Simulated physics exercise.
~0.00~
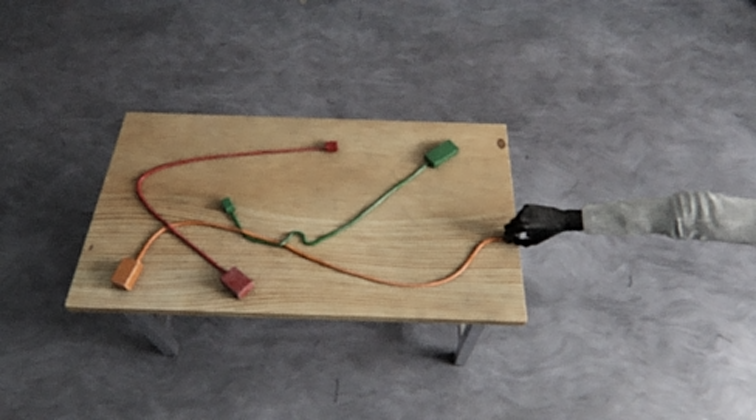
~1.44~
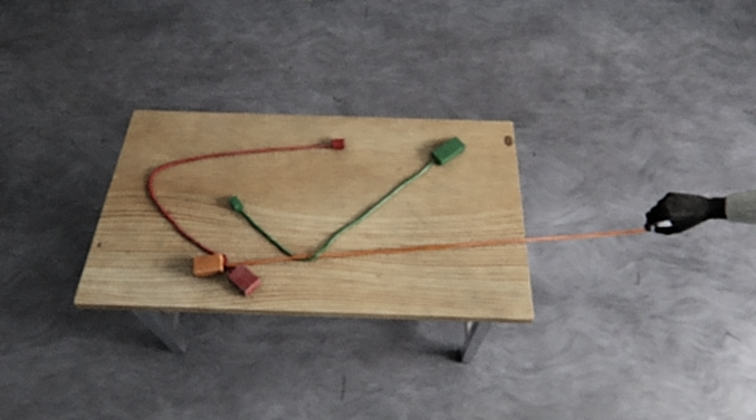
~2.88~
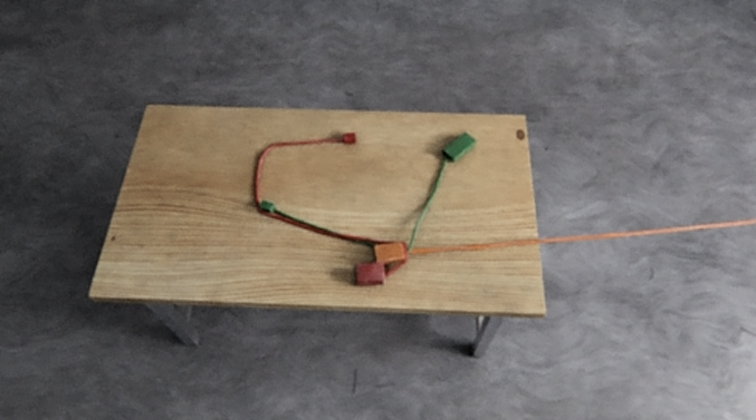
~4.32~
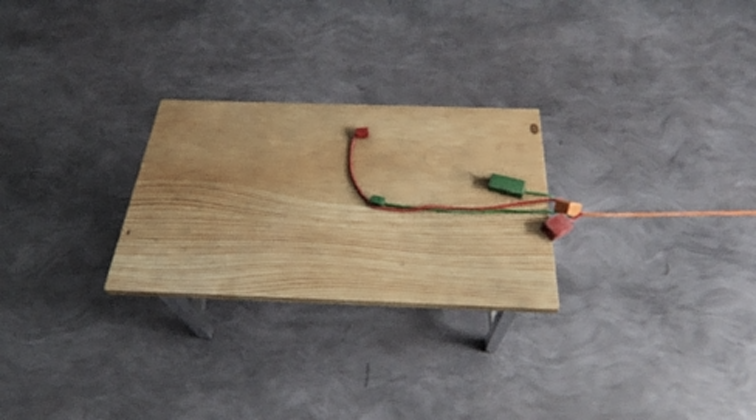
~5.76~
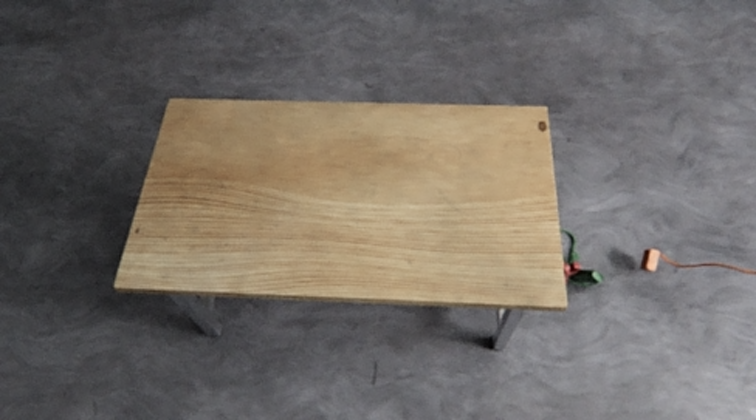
The footage shows red, green and orange leads with block chargers crossing on a wooden table as a gloved hand pulls the orange one over the right edge, dragging first the red lead and then the green along until all three leave the tabletop, which ends up bare.
